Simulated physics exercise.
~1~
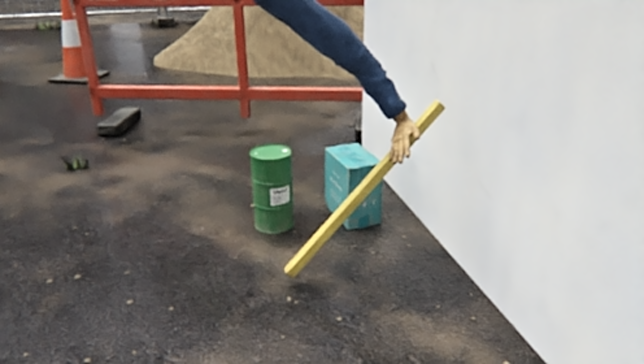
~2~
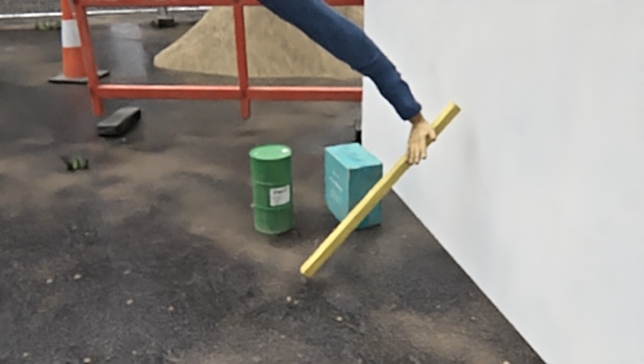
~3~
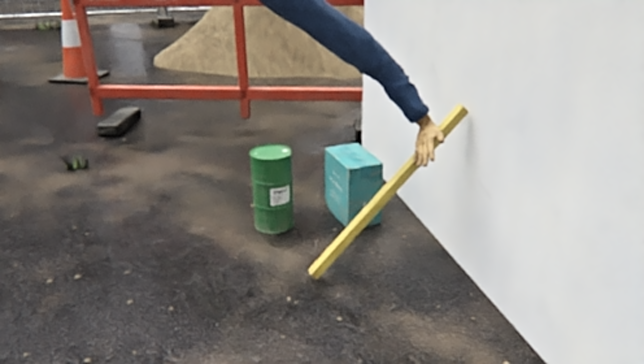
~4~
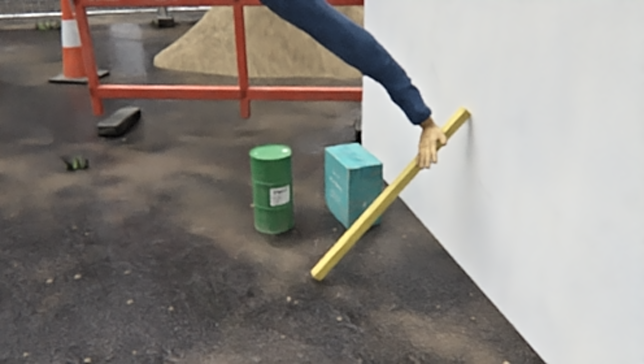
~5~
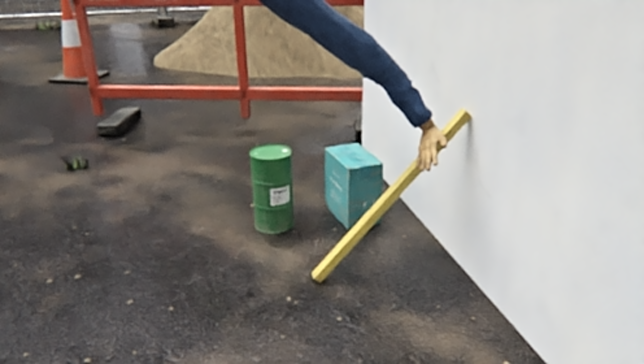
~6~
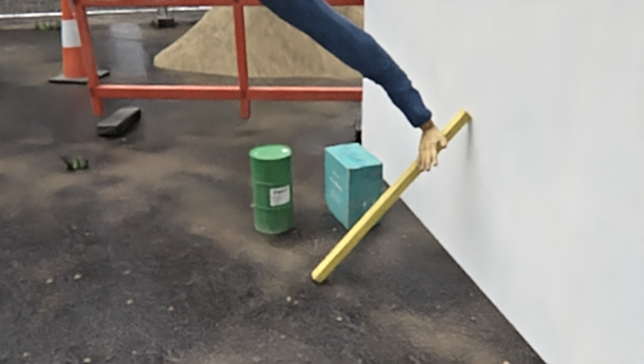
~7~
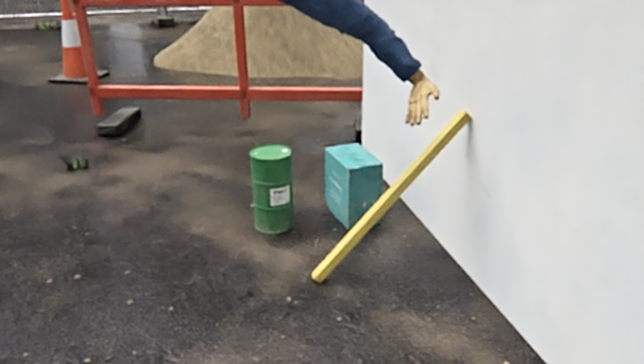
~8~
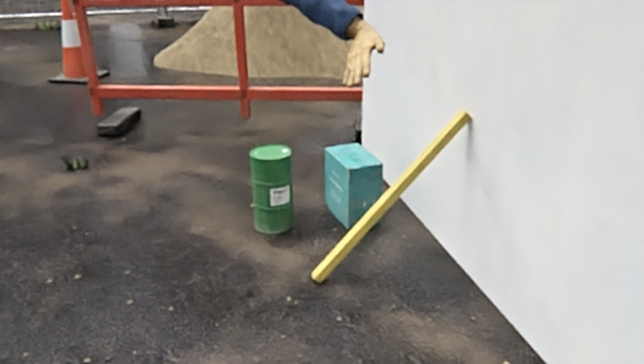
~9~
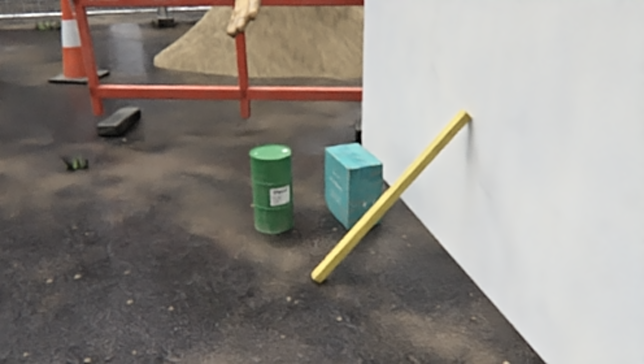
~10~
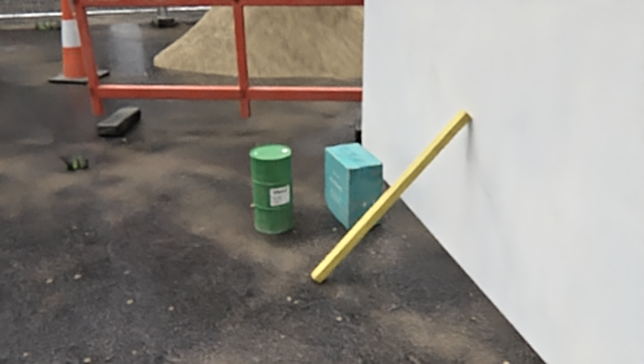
A yellow pole, held by a gloved hand, moved a little to the right until it leaned against a white wall beside a turquoise box and a green canister. The hand let go and drew back out of view, and the pole stayed leaning there.
